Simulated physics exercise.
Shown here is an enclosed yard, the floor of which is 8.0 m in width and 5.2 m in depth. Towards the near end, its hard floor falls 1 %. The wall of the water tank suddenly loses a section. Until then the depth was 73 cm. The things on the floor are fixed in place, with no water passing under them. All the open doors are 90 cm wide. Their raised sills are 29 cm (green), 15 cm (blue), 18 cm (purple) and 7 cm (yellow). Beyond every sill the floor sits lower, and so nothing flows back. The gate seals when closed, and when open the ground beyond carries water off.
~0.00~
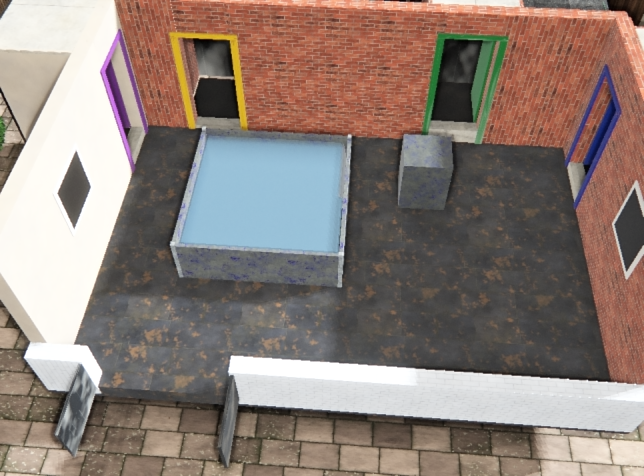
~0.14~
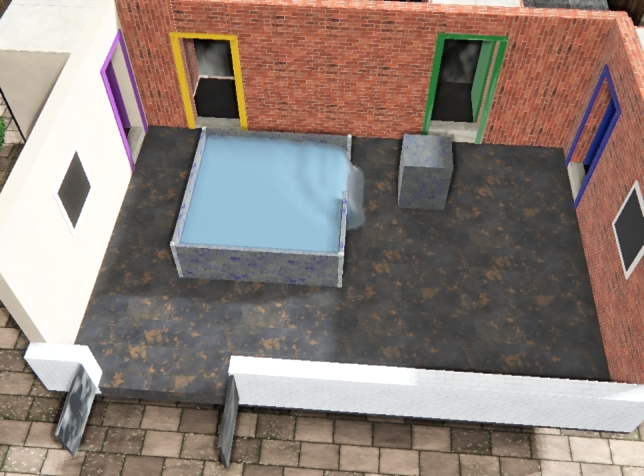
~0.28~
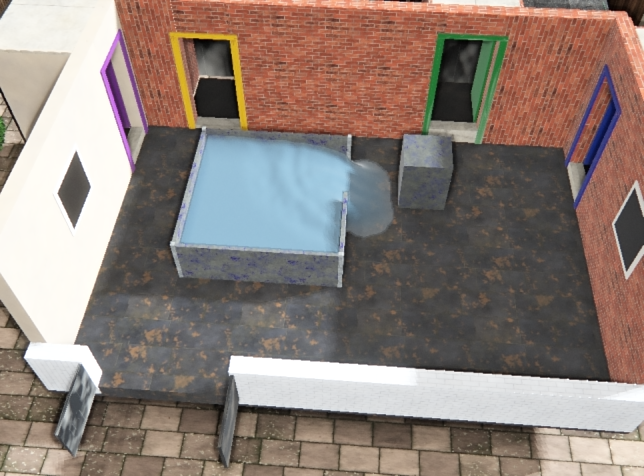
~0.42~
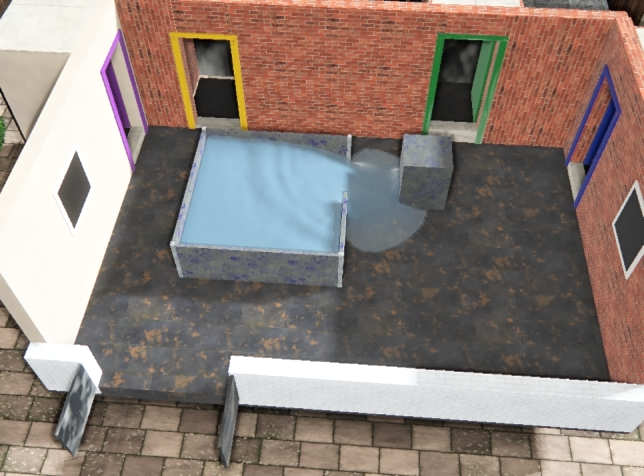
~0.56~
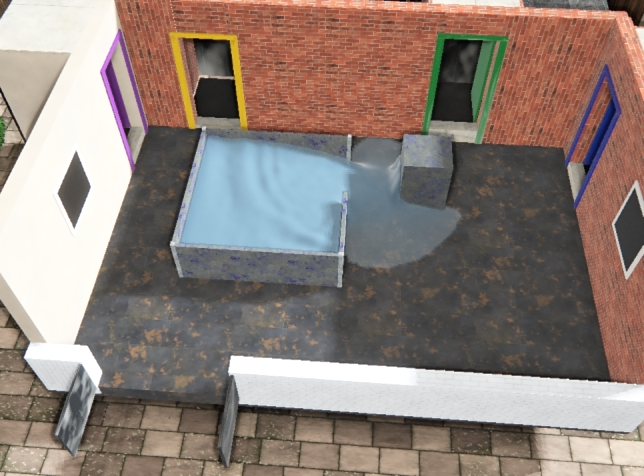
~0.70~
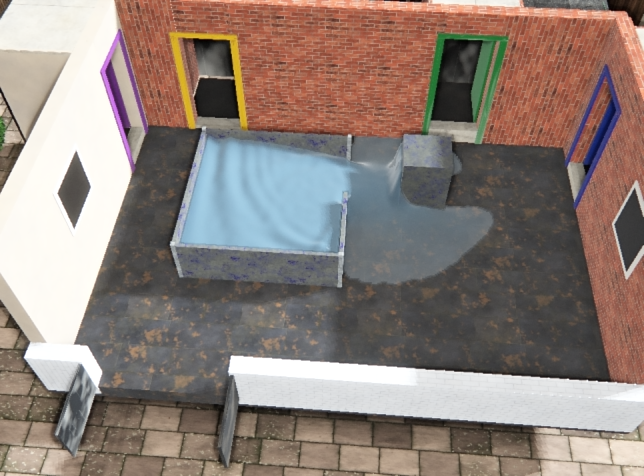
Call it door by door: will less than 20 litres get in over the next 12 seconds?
Green door - yes, less; blue door - no, 20 litres or more; purple door - yes, less; yellow door - yes, less.
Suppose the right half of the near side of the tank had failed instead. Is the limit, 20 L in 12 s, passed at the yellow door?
Compared with the limit, yellow is more.
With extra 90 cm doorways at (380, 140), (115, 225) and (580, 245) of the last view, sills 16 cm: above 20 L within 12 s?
First doorway gets there, second falls short, third falls short.
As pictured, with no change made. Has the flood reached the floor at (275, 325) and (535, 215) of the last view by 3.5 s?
I'd say spared, then drenched.
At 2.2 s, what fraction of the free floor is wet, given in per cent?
Covered: Roughly 55 %.
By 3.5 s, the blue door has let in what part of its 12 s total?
By then it's near 60% of the total.
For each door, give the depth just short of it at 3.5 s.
In centimetres, the green door has 15, the blue door 26, the purple door 18 and the yellow door 2.
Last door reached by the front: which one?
It's the purple door.
After 1.4 s water covers 30 % of the floor and is deepest (60 cm) near (389, 193); green door 21 cm at the sill, 0 L in, blue door not reached, purple door not reached, yellow door not reached.
After 2.2 s water covers 55 % of the floor and is deepest (52 cm) near (389, 193); green door 22 cm at the sill, 0 L in, blue door 25 cm at the sill, 1 L in, purple door not reached, yellow door not reached.
After 3.5 s water covers 65 % of the floor and is deepest (34 cm) near (389, 193); green door 15 cm at the sill, 0 L in, blue door 26 cm at the sill, 62 L in, purple door 18 cm at the sill, 0 L in, yellow door 2 cm at the sill, 0 L in.
After 7.0 s water covers 95 % of the floor and is deepest (20 cm) near (577, 405); green door 8 cm at the sill, 0 L in, blue door 14 cm at the sill, 103 L in, purple door 12 cm at the sill, 3 L in, yellow door 5 cm at the sill, 0 L in.
After 12.0 s water covers 95 % of the floor and is deepest (16 cm) near (66, 368); green door 8 cm at the sill, 0 L in, blue door 9 cm at the sill, 104 L in, purple door 11 cm at the sill, 3 L in, yellow door 10 cm at the sill, 1 L in.
